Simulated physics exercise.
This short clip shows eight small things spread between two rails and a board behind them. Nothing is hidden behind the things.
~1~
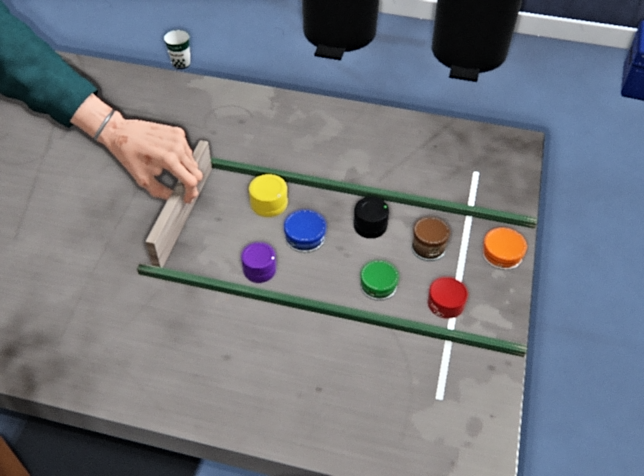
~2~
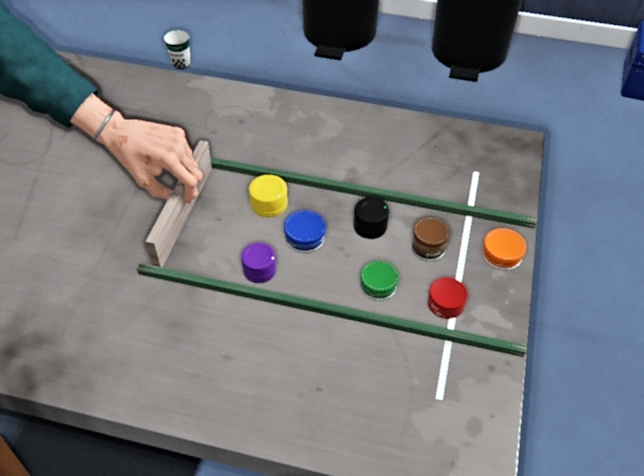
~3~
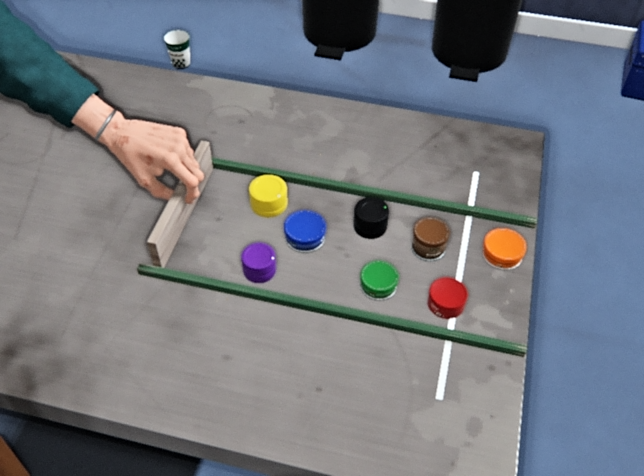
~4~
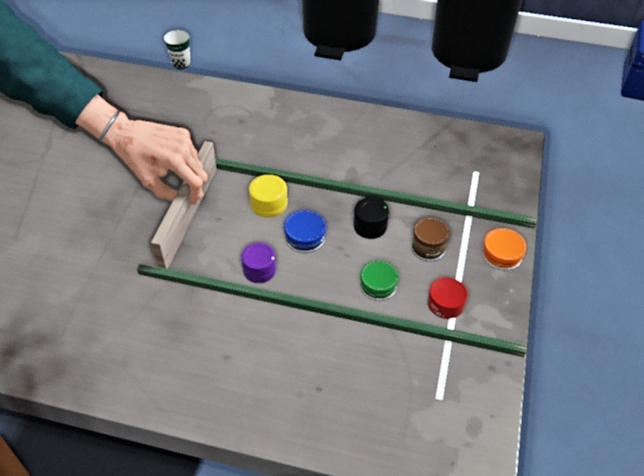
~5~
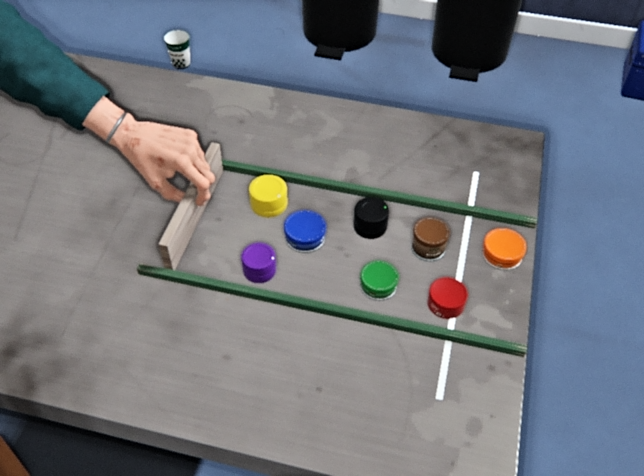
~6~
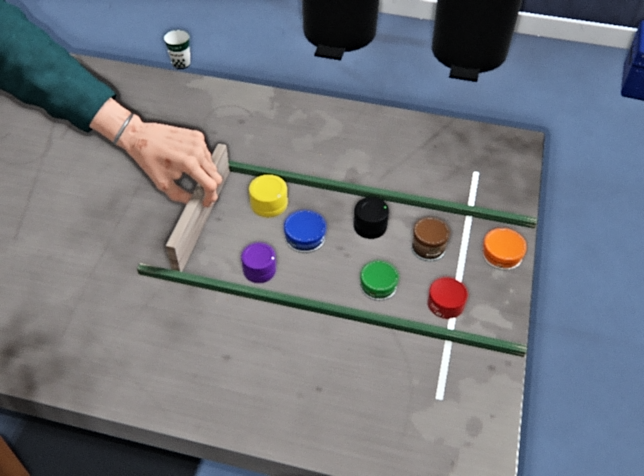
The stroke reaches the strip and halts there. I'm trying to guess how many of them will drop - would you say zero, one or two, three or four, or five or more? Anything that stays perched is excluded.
I'd say one or two.
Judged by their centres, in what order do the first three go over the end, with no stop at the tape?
The order goes the orange pot, the red tub, and then the brown pot.
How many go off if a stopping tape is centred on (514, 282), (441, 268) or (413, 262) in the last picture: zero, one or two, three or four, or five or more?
5 or more; not one; zero.
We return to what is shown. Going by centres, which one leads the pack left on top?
Closest in the end is the brown pot.
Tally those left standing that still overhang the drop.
I'd put it at 1.
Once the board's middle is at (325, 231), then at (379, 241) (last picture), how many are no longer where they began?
The number moved is 4 and then 7.
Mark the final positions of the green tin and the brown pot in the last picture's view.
About (503, 305), and the other about (525, 279).
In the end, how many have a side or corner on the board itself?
3 in contact.
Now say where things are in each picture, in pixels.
Orange pot (504, 249); red tub (447, 298); brown pot (430, 239); board (181, 202); tape (460, 271), in the first frame.
Red tub (447, 298); green tin (379, 281), in the second frame.
Brown pot (430, 240); black lid (371, 218), in the third frame.
Orange pot (504, 249); blue tin (305, 232), in the fourth frame.
Red tub (447, 298); purple lid (259, 263), in the fifth frame.
Orange pot (504, 249); red tub (447, 298); brown pot (430, 240); board (200, 206); tape (460, 271), in the sixth frame.
Early on, none off yet; orange pot at rest near (504, 249); red tub at rest near (447, 298); brown pot at rest near (430, 240).
Finally, the number that fall off is one or two; lost, red tub and orange pot.
